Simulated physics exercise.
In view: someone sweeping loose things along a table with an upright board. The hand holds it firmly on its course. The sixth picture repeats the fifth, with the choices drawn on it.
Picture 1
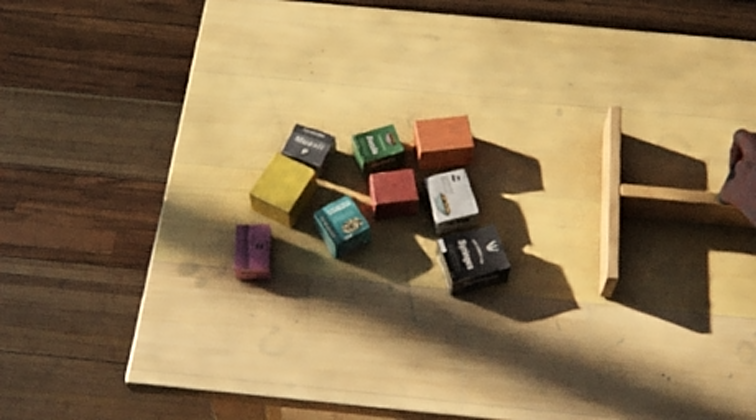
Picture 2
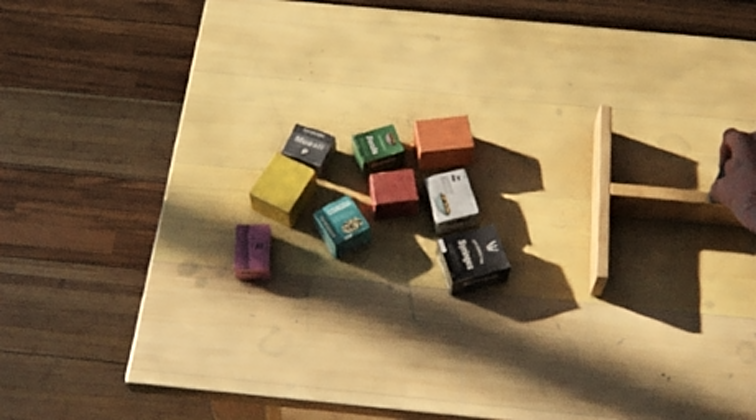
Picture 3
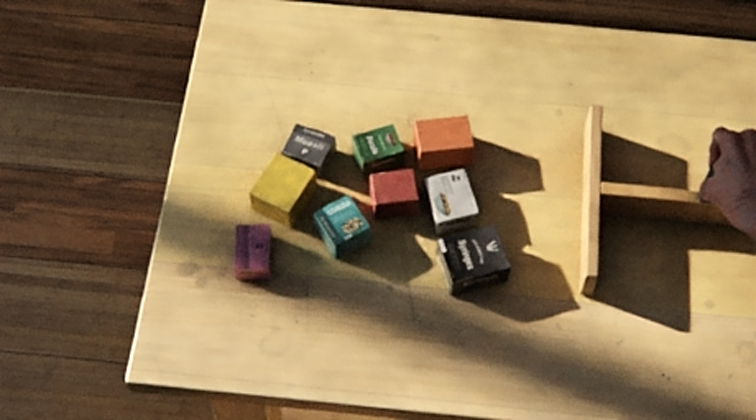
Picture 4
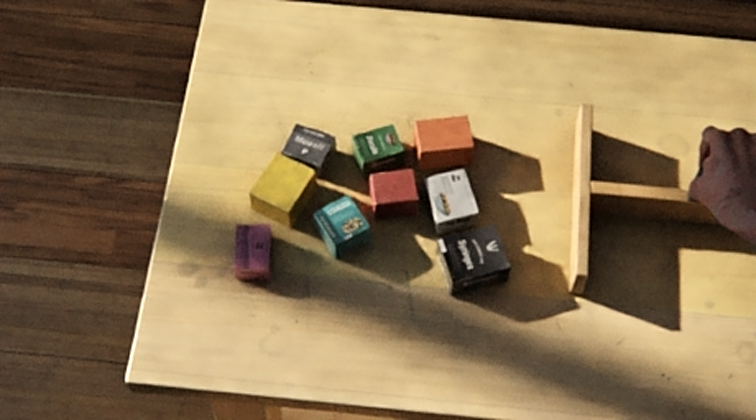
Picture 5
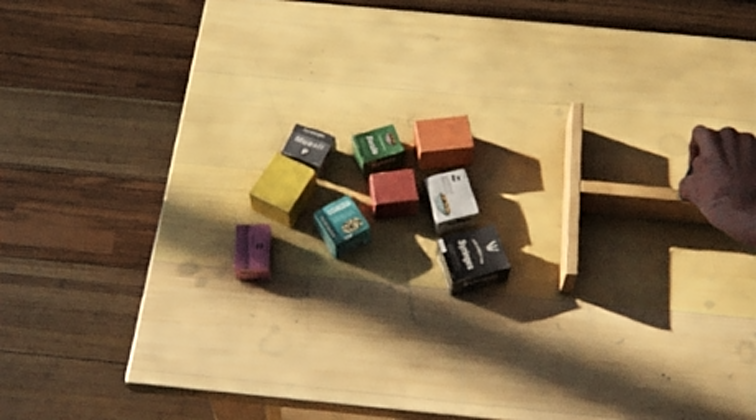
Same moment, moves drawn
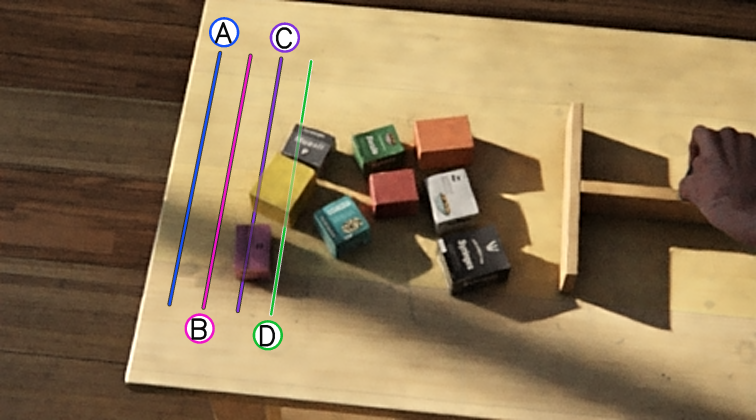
On a pale wooden table, nine small boxes in various colours sit in a loose cluster, with an upright board standing to their right. A hand grips the board's handle and pushes it slowly leftward, narrowing the gap a little, while the boxes stay still and untouched.
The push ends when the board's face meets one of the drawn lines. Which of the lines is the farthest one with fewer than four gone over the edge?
As far as mark C.
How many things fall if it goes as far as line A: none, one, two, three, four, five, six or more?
By then, six or more.
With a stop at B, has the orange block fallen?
By then, no.
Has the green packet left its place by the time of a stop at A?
Yes.
On the copy, A at (196, 172); B at (228, 175); C at (261, 178); D at (292, 181).
On C. First, board (462, 175); black box (418, 249); orange block (430, 139).
Then, board (350, 164); grey box (227, 142); yellow block (222, 186).
Finally, board (263, 156); yellow block over the edge; grey box over the edge; two fallen.
By contrast, A drops seven; B drops five; D is within the limit but short.
